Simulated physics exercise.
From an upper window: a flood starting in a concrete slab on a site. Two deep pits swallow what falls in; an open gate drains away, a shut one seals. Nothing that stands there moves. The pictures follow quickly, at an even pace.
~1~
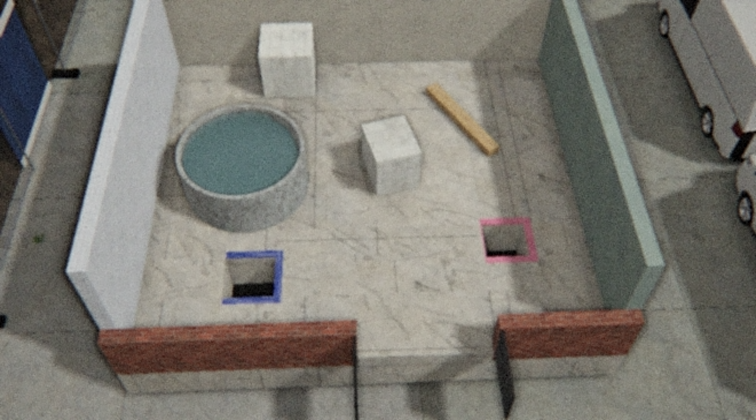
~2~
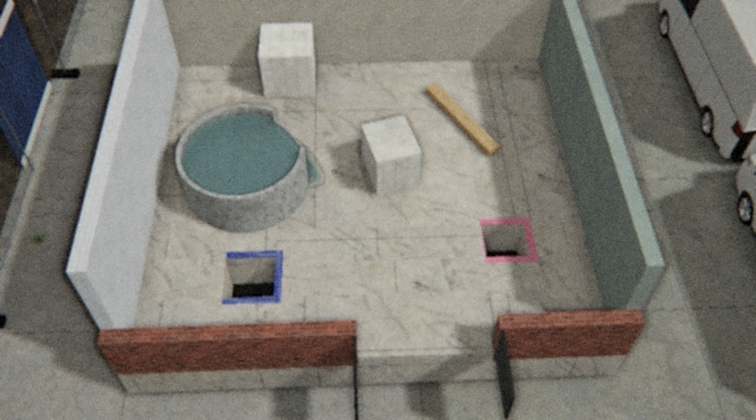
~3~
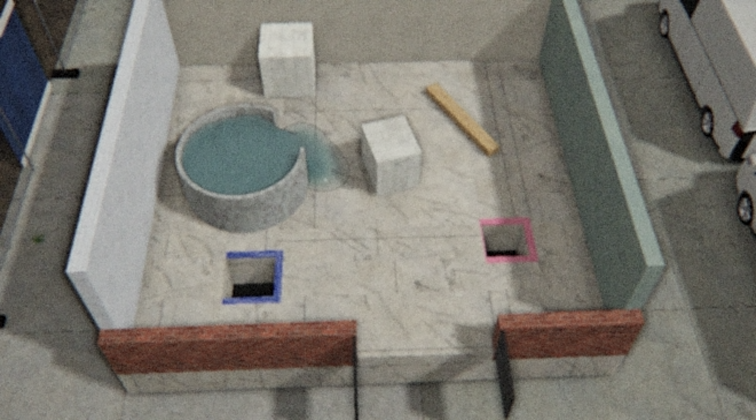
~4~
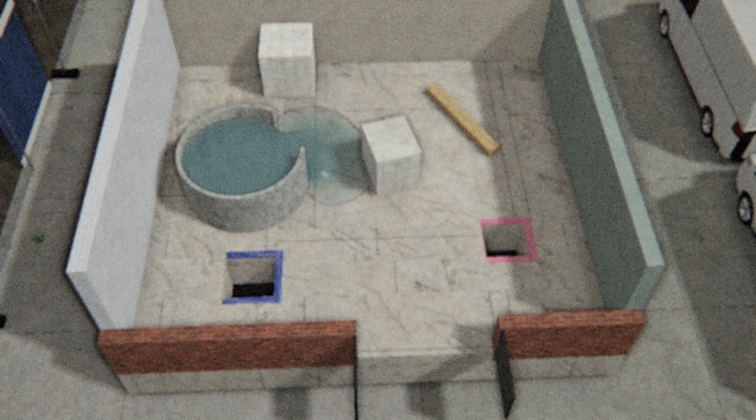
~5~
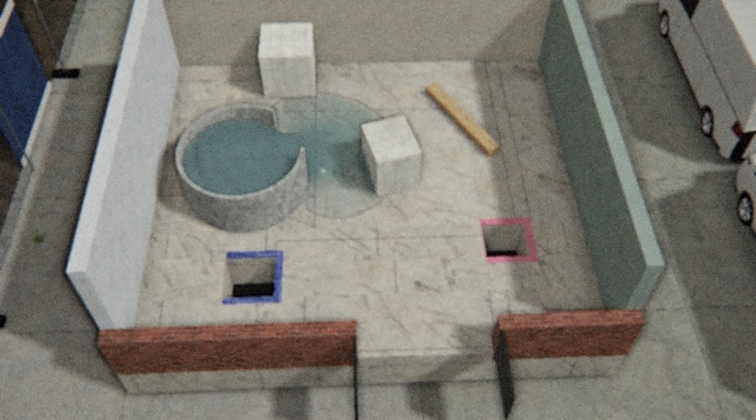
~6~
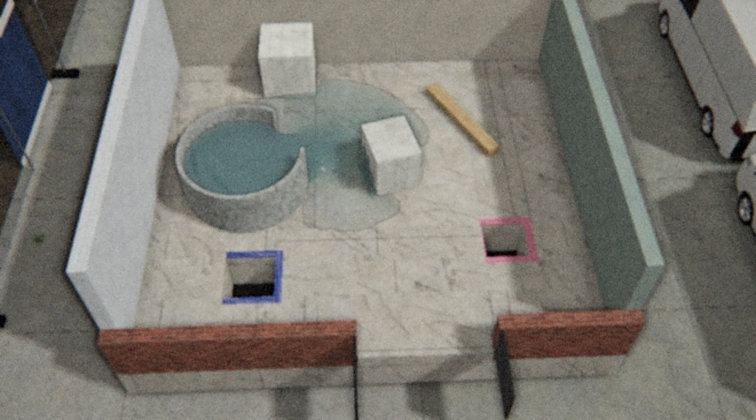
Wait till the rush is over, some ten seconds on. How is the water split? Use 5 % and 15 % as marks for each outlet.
In the end: The gate takes between 5 and 15 %; the pink pit takes over 15 %; the blue pit takes under 5 %.
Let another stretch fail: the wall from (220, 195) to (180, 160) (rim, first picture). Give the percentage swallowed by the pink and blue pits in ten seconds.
Per cent: Pink 12, blue 25.
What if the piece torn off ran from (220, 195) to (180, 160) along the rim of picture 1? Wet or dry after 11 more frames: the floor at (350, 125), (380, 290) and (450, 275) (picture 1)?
As listed: Not flooded, covered, free of water.
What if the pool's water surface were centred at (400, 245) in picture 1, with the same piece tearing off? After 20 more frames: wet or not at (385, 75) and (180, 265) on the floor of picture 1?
As listed: Under water, clear.
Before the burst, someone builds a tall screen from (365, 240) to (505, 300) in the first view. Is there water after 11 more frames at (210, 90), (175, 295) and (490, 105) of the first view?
In that order: Free of water, free of water, awash.
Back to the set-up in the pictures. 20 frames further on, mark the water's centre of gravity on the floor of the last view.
Roughly at (379, 143).
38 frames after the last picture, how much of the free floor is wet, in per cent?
Close to 75 %.
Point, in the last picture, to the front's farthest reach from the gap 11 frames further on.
Near (534, 61).
A moment on, water covers 30 % of the floor; the gate 0 %, the pink pit 0 %, the blue pit 0 %.
Next, water covers 50 % of the floor; the gate 0 %, the pink pit 0 %, the blue pit 0 %.
Then, water covers 60 % of the floor; the gate 2 %, the pink pit 1 %, the blue pit 0 %.
Later, water covers 75 % of the floor; the gate 4 %, the pink pit 7 %, the blue pit 1 %.
In the end, water covers 85 % of the floor; the gate 10 %, the pink pit 17 %, the blue pit 2 %.
